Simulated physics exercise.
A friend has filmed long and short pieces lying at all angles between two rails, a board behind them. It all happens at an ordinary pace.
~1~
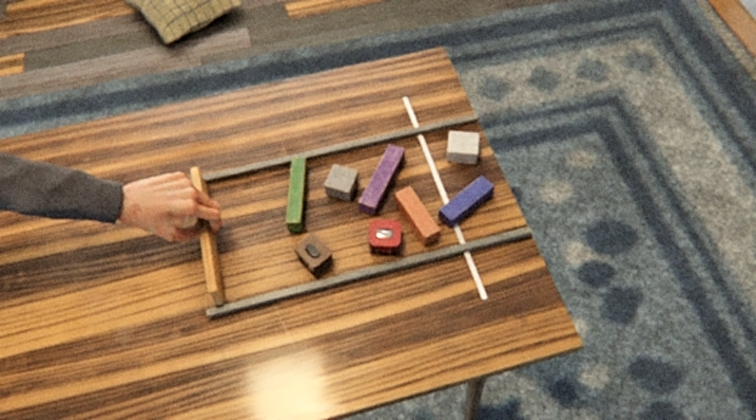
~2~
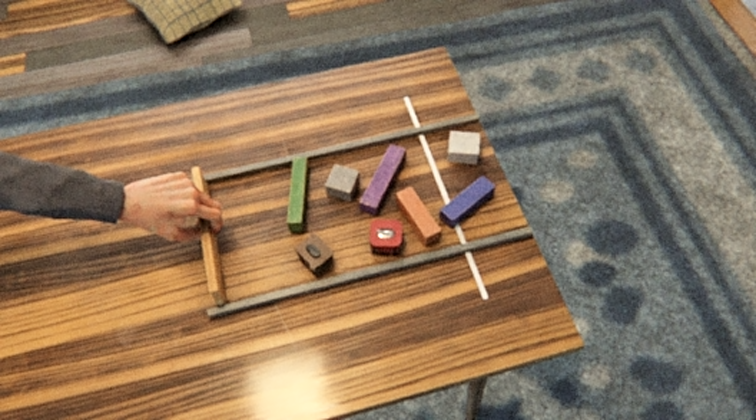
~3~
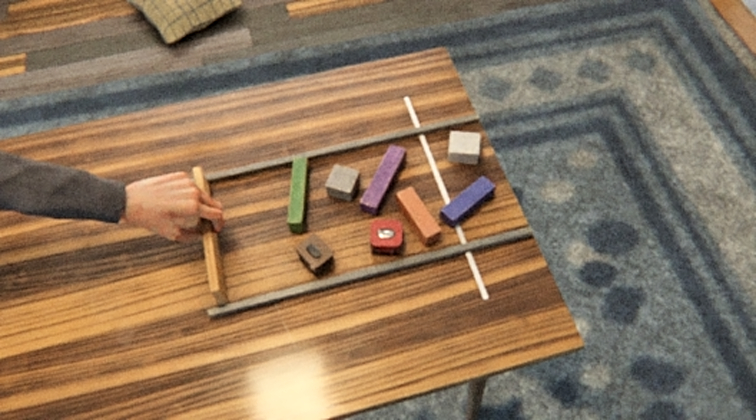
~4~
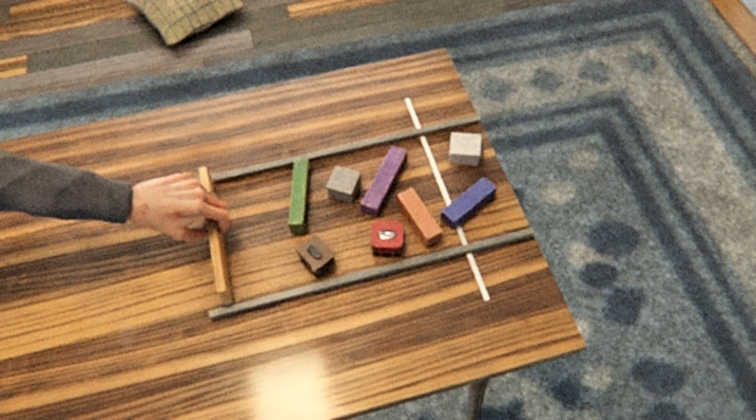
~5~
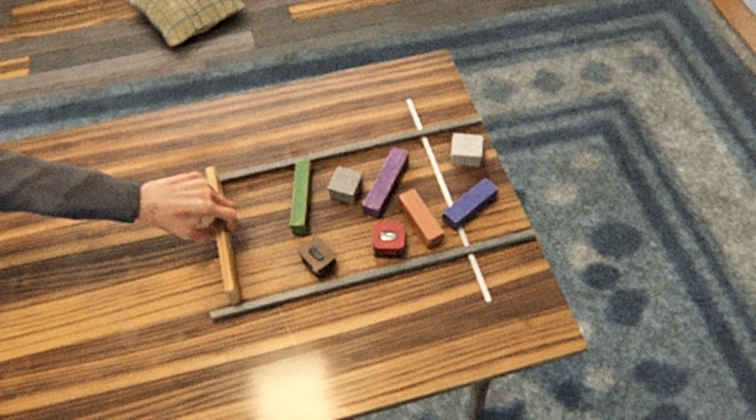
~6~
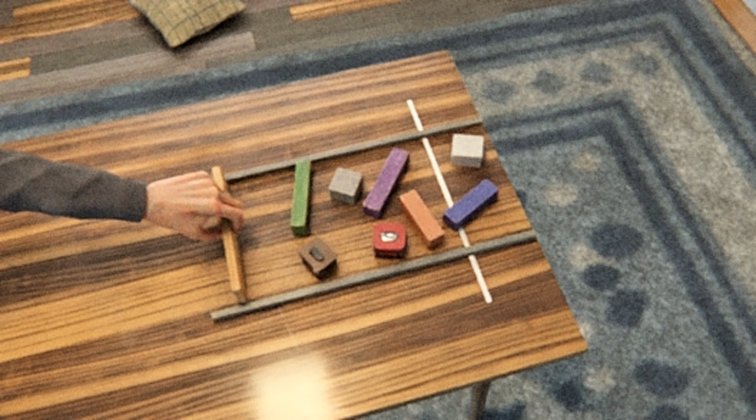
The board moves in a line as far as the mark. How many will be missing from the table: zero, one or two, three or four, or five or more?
Outcome: The number that fall off is one or two.
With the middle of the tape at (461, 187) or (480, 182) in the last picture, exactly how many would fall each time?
Try by try, 3 and 5.
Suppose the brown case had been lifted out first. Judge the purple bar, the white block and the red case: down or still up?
The purple bar does not fall, the white block is lost, the red case is kept.
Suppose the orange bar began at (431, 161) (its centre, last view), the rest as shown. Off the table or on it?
Then it holds on.
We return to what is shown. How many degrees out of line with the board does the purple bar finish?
About 15°.
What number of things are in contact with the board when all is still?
It touches 2.
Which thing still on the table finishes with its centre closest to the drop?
It is the orange bar.
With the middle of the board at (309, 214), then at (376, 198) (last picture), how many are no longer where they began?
By then 2, and 7.
Soon after, none off yet; white block at rest near (467, 151); blue bar at rest near (471, 205); orange bar at rest near (421, 219).
Then, none off yet; white block at rest near (467, 151); blue bar moved a little near (488, 199); orange bar moved a little near (453, 213).
At rest, the number that fall off is one or two; fallen, blue bar and white block.
